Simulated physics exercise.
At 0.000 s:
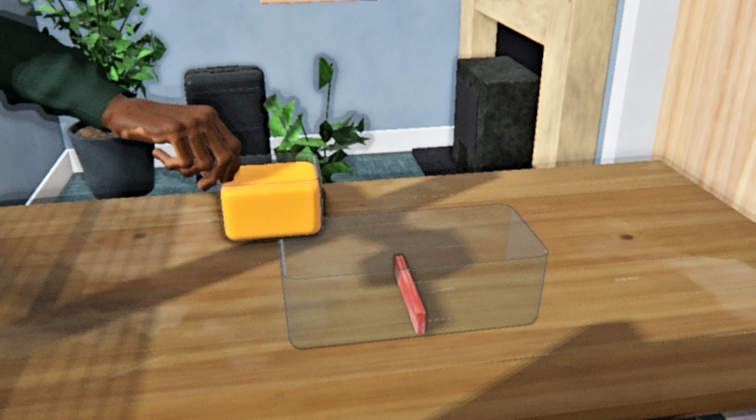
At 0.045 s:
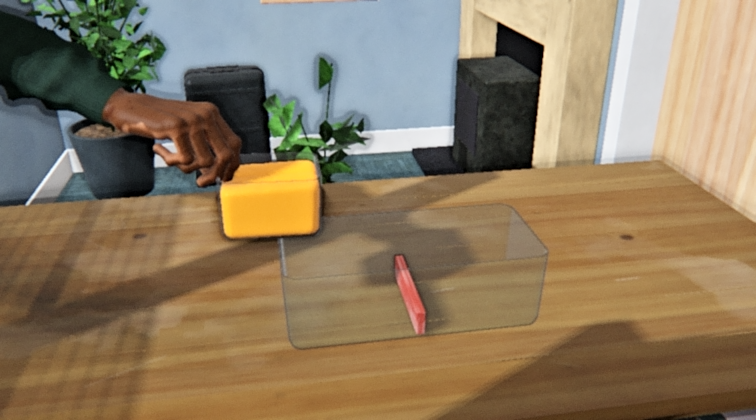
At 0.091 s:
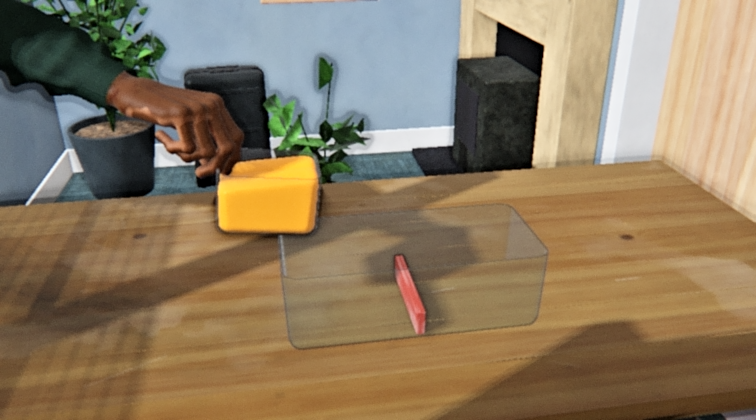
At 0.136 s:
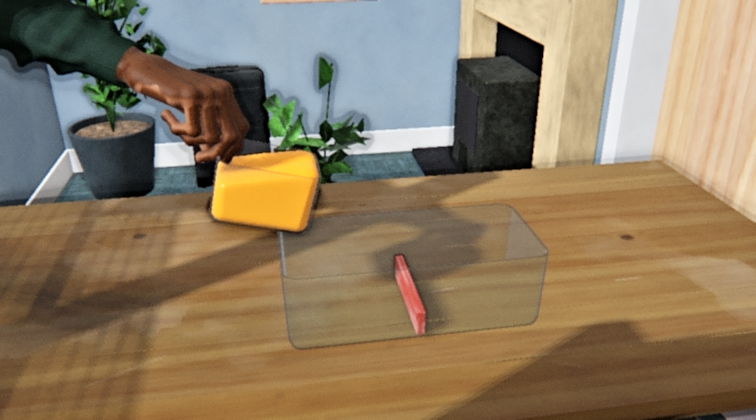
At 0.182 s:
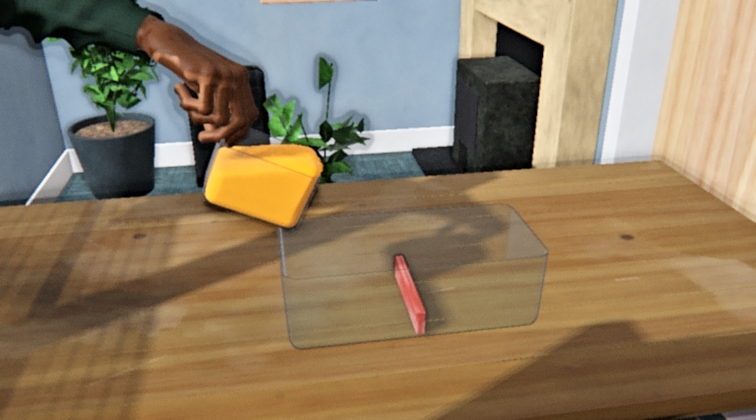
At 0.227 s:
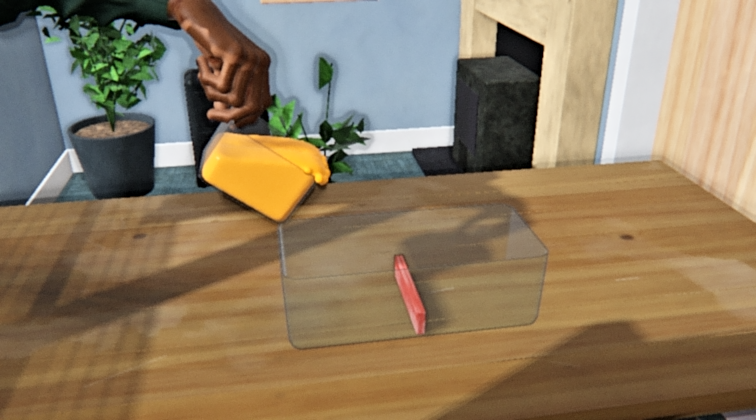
Dark-skinned hand tilting a tub of orange juice rightward above a clear basin with a low red wall, juice starting over the edge.
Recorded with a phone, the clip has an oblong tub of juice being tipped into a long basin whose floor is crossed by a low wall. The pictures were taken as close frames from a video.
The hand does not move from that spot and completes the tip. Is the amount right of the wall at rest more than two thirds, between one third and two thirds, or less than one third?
Looks to me like the right side of the wall gets at least a third but no more than two thirds.
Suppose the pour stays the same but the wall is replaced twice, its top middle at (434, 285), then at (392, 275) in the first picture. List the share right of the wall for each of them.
Case 1: 25 %; case 2: 70 %.
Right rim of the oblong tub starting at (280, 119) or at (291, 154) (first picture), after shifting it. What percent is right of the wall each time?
Around 20 percent first, around 15 percent second.
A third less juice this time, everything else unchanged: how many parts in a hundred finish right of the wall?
30 %.
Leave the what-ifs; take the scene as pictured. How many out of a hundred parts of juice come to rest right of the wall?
Close to 45 percent.
A moment on, the oblong tub is tipped right over and 34 per cent is still to pour, 14 is left of the wall and 0 right of it.
Next, the oblong tub is tipped right over and 2 per cent is still to pour, 32 is left of the wall and 56 right of it.
Then the oblong tub is tipped right over and 0 per cent is still to pour, 42 is left of the wall and 41 right of it.
Later the oblong tub is tipped right over and 0 per cent is still to pour, 49 is left of the wall and 46 right of it.
In the end 49 per cent lies left of the wall, 46 right of it and 5 outside.
